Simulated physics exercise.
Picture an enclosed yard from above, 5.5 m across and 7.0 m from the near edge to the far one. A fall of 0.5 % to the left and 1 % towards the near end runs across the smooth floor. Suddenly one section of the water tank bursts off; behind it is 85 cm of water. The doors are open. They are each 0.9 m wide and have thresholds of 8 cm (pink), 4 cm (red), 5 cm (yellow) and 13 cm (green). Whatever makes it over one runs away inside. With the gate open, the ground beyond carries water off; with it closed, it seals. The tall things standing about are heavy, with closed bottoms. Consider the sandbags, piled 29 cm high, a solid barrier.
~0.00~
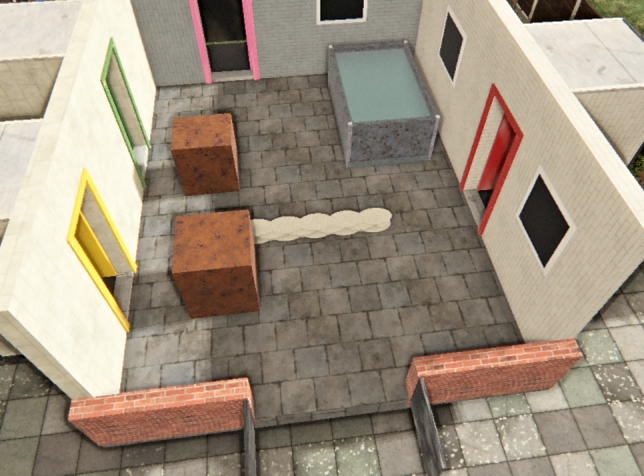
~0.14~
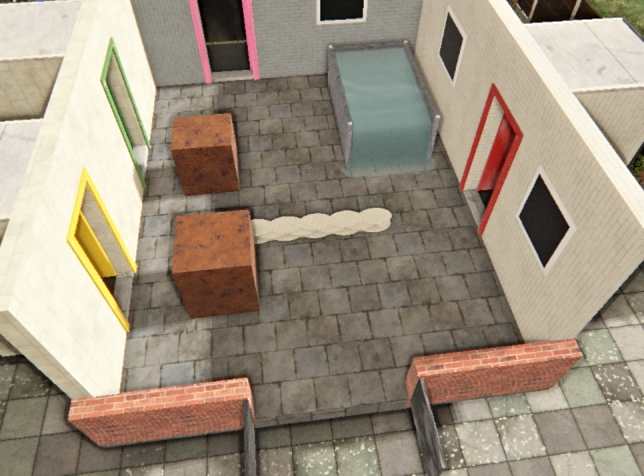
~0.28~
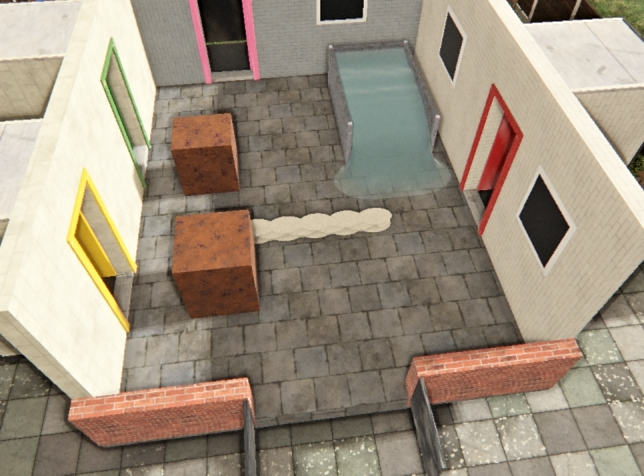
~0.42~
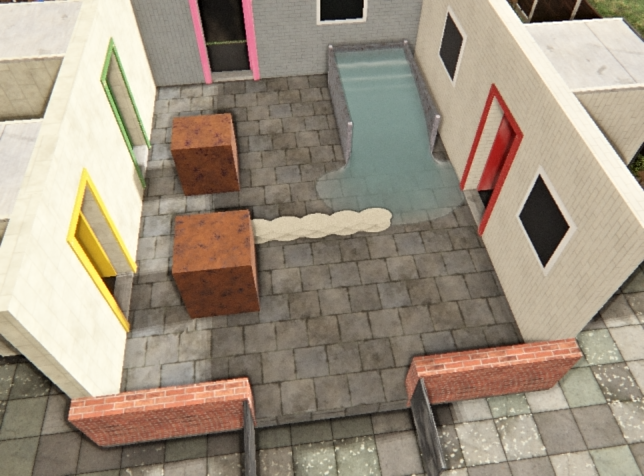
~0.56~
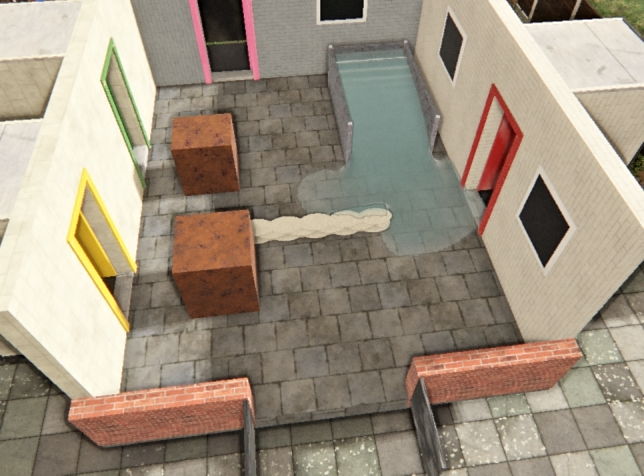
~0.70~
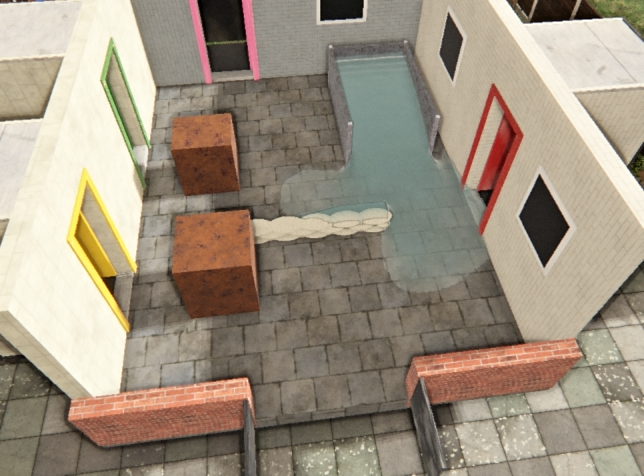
Water pours from the tank's open near side and spreads across the paving around the sandbags.
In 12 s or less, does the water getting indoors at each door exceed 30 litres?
Pink door: Does not exceed it; red door: Exceeds it; yellow door: Exceeds it; green door: Does not exceed it.
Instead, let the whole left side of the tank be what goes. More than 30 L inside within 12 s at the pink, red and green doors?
Pink exceeds; red exceeds; green exceeds.
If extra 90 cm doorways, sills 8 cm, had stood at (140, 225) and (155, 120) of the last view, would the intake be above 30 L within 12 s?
Well, the first one ends up on the high side, the second one on the low side.
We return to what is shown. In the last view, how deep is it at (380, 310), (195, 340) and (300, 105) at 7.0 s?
Around 6 cm, 13 cm and 3 cm.
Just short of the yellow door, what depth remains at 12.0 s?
7.5 cm or so.
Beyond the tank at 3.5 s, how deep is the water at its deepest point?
It tops out at some 32 cm.
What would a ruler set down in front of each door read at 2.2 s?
Pink 0 cm, red 14 cm, yellow 1 cm, green 2 cm.
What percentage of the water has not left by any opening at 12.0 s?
It comes to near 62 per cent.
After 1.4 s water covers 35 % of the floor and is deepest (50 cm) near (379, 215); pink door not reached, red door 16 cm at the sill, 32 L in, yellow door not reached, green door not reached.
After 2.2 s water covers 50 % of the floor and is deepest (57 cm) near (525, 366); pink door not reached, red door 14 cm at the sill, 88 L in, yellow door not reached, green door not reached.
After 3.5 s water covers 75 % of the floor and is deepest (32 cm) near (499, 369); pink door not reached, red door 9 cm at the sill, 138 L in, yellow door 7 cm at the sill, 0 L in, green door 7 cm at the sill, 0 L in.
After 7.0 s water covers 90 % of the floor and is deepest (18 cm) near (117, 418); pink door 4 cm at the sill, 0 L in, red door 6 cm at the sill, 170 L in, yellow door 13 cm at the sill, 112 L in, green door 8 cm at the sill, 0 L in.
After 12.0 s water covers 95 % of the floor and is deepest (10 cm) near (117, 418); pink door 3 cm at the sill, 0 L in, red door 6 cm at the sill, 182 L in, yellow door 8 cm at the sill, 184 L in, green door 6 cm at the sill, 0 L in.
